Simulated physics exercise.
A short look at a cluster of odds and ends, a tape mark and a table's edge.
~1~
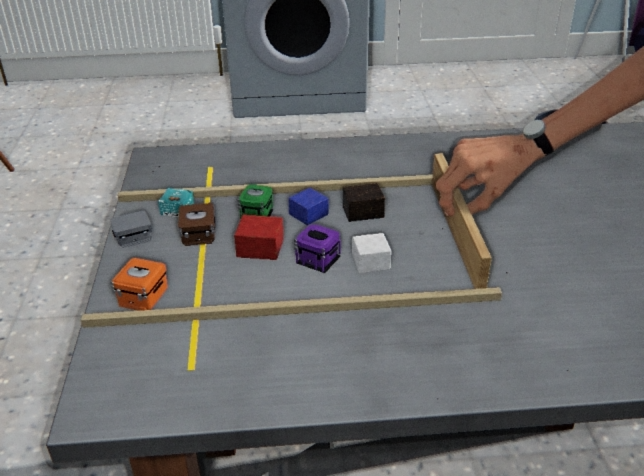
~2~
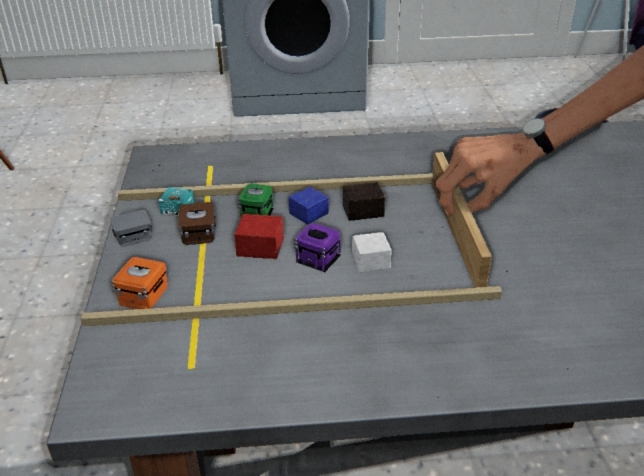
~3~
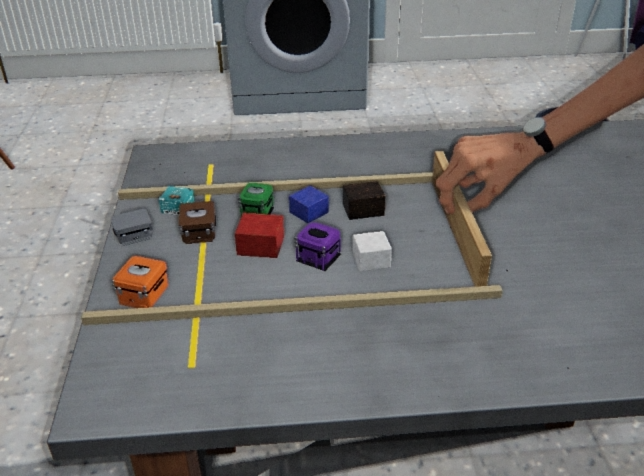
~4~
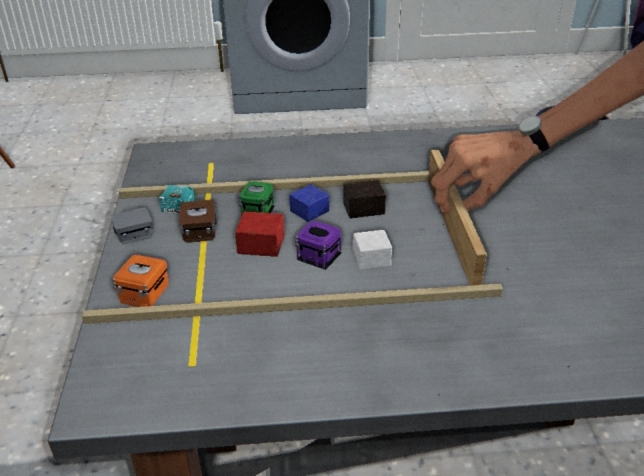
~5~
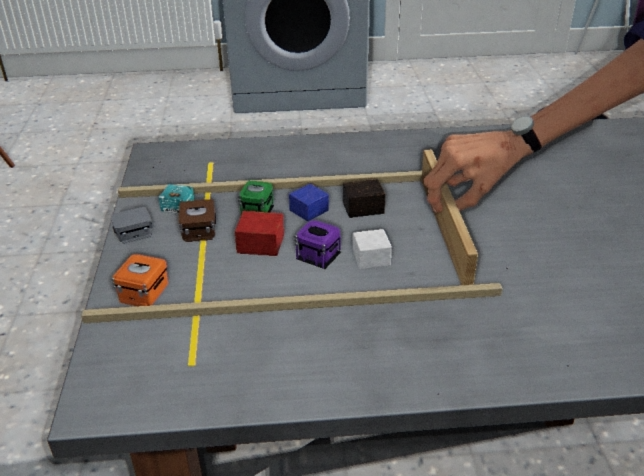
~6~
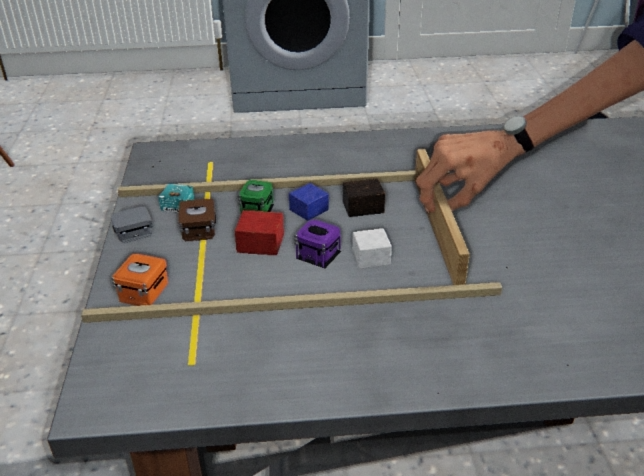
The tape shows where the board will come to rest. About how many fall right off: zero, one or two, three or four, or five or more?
Here the number that fall off is one or two.
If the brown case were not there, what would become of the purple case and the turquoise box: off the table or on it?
The purple case remains up, the turquoise box is lost.
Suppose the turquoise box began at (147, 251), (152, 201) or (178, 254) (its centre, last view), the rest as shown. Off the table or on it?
Place by place, it remains up; falls; remains up.
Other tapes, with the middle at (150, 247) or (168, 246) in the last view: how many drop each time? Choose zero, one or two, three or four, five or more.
Taking them in turn, five or over; three to four.
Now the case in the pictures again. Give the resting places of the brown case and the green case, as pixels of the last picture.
About (145, 226), and the other about (125, 203).
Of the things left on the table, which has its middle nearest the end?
The grey case ends nearest.
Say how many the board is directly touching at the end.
That makes 3.
Early on, none off yet; grey case at rest near (132, 226); orange case at rest near (142, 280); turquoise box at rest near (177, 198).
A while later, none off yet; grey case at rest near (131, 226); orange case at rest near (142, 280); turquoise box moving near (167, 199).
Finally, the number that fall off is one or two; lost, turquoise box.
